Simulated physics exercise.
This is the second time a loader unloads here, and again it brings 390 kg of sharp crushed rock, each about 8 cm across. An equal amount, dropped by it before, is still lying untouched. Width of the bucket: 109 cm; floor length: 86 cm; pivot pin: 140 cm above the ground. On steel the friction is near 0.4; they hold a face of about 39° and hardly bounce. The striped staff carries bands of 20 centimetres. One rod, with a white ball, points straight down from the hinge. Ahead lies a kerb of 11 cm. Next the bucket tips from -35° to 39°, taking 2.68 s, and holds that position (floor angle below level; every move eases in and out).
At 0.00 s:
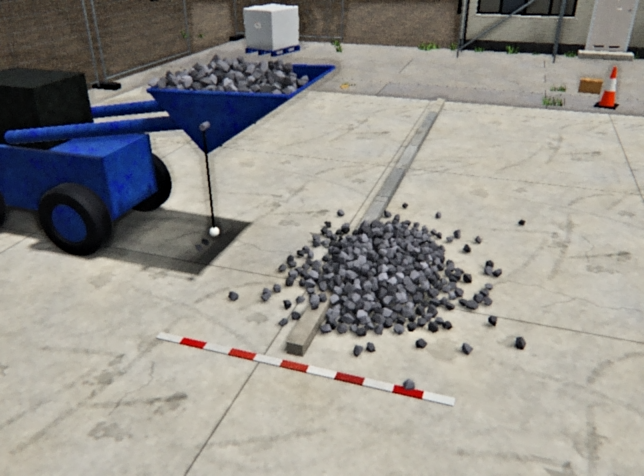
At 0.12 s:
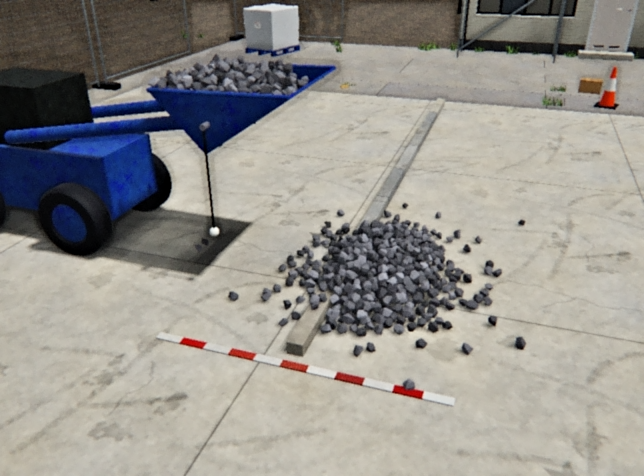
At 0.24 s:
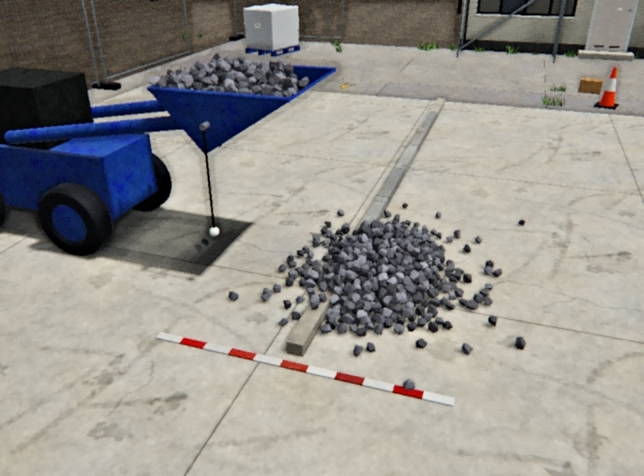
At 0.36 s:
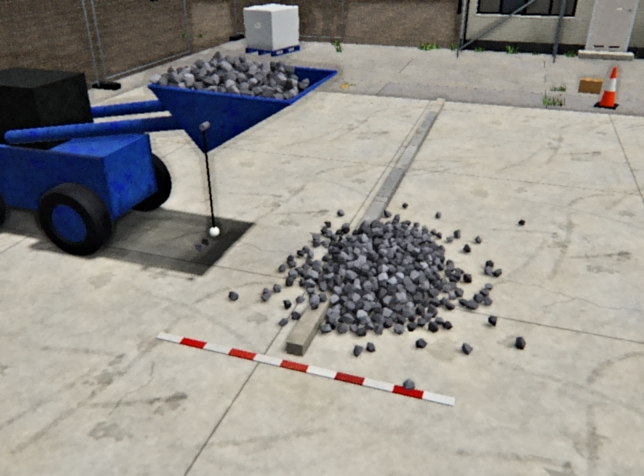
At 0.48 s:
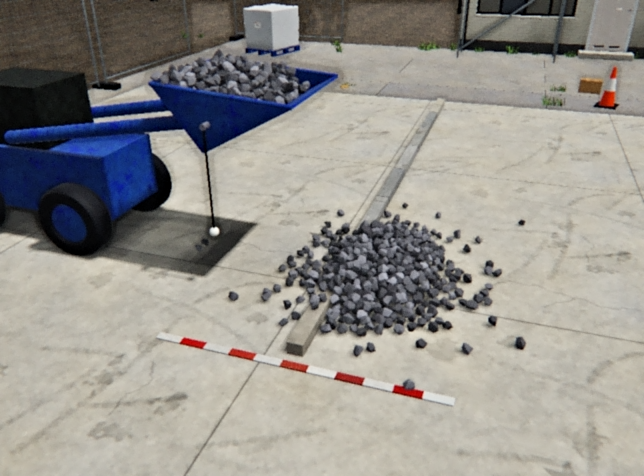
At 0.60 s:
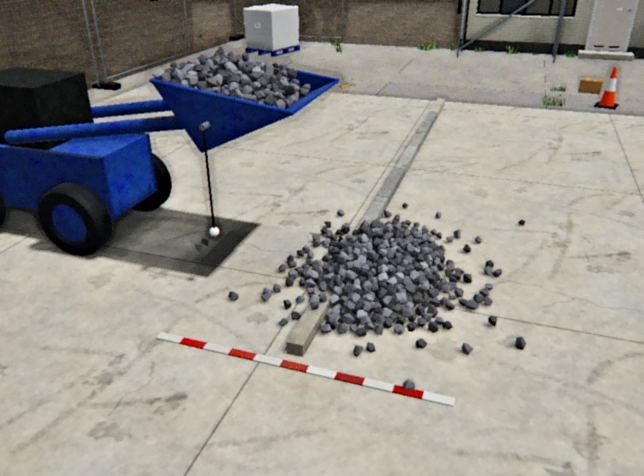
Blue loader slowly tilting its raised bucket of grey crushed rock slightly upward, beside a still rock pile spread across a kerb.
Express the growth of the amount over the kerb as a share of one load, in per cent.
Roughly 17 per cent of a load.
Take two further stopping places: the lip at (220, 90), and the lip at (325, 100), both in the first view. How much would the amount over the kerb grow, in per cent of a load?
Some 0 percent, and then 60 percent.
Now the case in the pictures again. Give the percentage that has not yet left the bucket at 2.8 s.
Roughly 20 per cent remains inside.
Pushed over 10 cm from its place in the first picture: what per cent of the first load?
Close to 0 in a hundred of them.
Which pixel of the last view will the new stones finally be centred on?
Roughly pixel (327, 250) in the last view.
After 2.0 s the floor is at 27°; in per cent of one load, 94 in the bucket, 23 on this side of the kerb, 83 over the kerb; the foremost stones are at (499, 282).
After 2.8 s the floor is at 39°; in per cent of one load, 20 in the bucket, 91 on this side of the kerb, 89 over the kerb; the foremost stones are at (499, 282).
After 3.1 s the floor is at 39°; in per cent of one load, 1 in the bucket, 103 on this side of the kerb, 96 over the kerb; the foremost stones are at (499, 282).
After 5.8 s the floor is at 39°; in per cent of one load, 0 in the bucket, 100 on this side of the kerb, 100 over the kerb; the foremost stones are at (499, 282). Net gain over the kerb, 17.
